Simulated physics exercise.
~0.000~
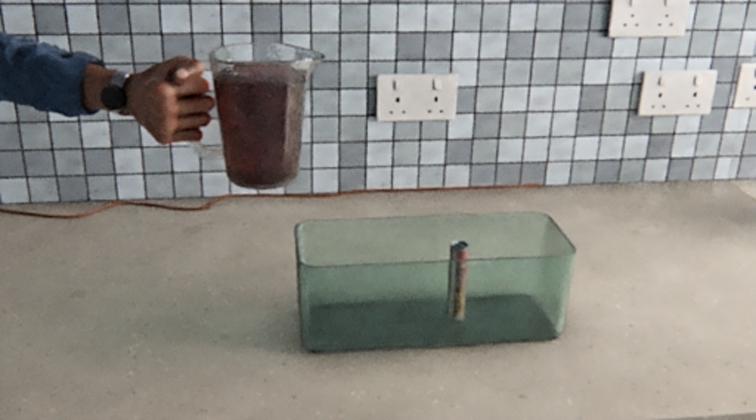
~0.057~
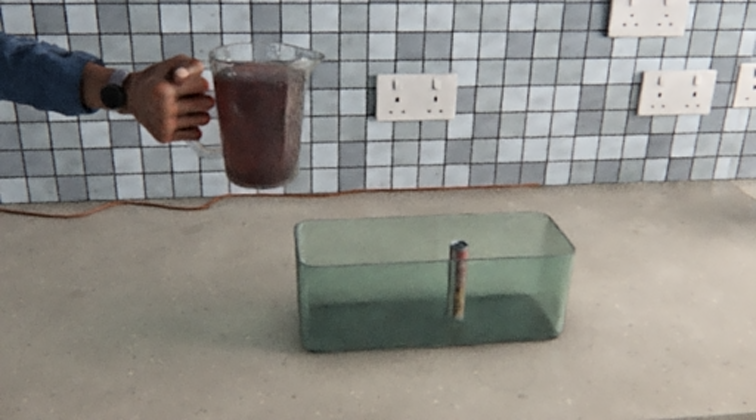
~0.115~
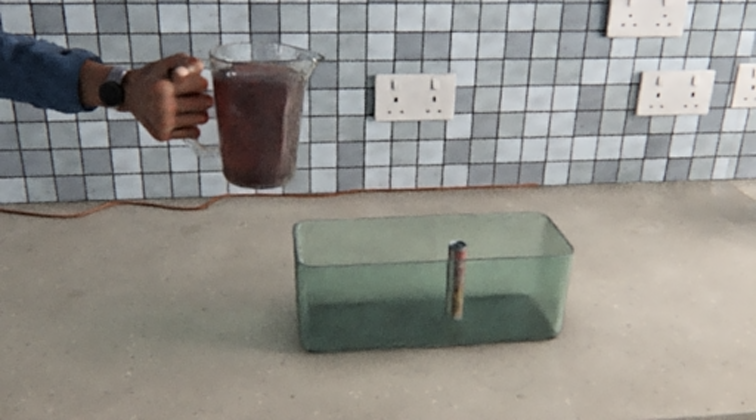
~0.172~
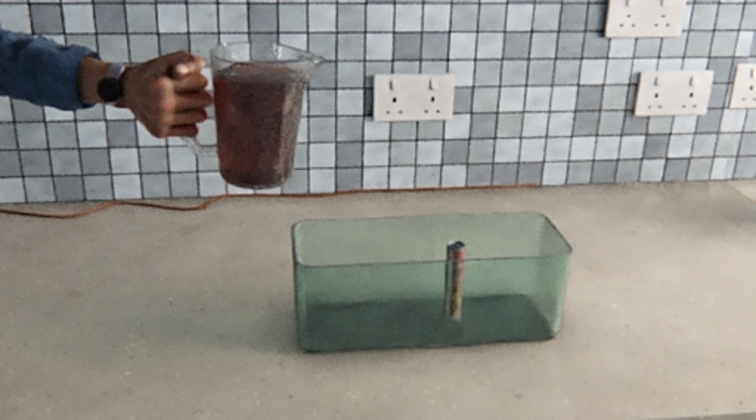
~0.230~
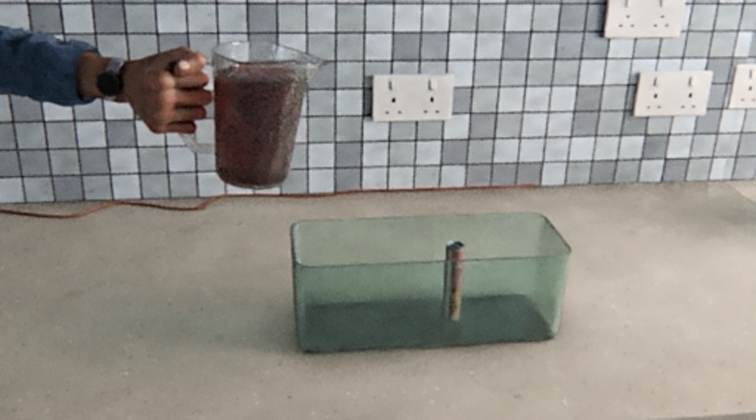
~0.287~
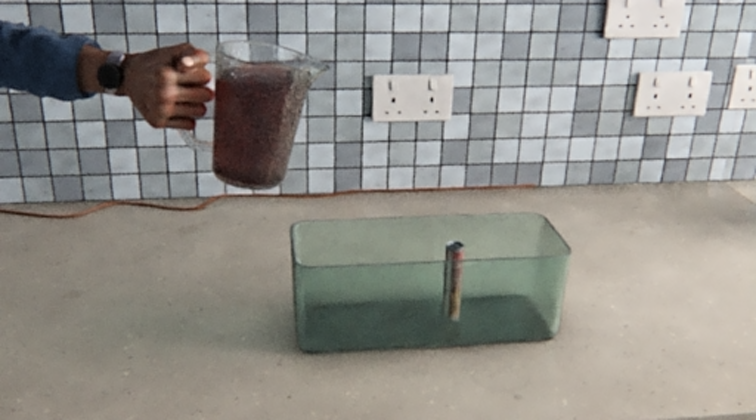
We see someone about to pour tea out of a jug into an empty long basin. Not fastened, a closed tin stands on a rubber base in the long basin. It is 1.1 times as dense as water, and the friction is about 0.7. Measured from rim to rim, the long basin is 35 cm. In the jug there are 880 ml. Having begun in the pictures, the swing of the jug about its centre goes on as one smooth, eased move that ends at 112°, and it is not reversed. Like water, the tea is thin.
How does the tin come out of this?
Here's my call: It does not tip.
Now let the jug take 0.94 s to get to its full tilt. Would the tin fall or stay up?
Then the tin does not tip.
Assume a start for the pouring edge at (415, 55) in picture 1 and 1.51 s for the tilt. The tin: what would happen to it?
Then it tips over.
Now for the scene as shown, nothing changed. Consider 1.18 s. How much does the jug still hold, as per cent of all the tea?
30 in a hundred, give or take.
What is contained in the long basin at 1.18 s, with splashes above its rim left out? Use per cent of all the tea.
About 52 %.
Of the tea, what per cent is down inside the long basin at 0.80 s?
Roughly 3 per cent.
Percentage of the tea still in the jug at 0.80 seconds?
Fraction remaining: Approx. 84 per cent.
By 0.80 s the tilt is 62° and 84 per cent is still to pour; the tin stands where it began.
By 1.18 s the tilt is 100° and 30 per cent is still to pour; the tin stands where it began.
By 1.58 s the tilt is 112° and 0 per cent is still to pour; the tin stands where it began.
By 2.01 s the tilt is 112° and 0 per cent is still to pour; the tin stands where it began.
At rest the tin stands where it began.
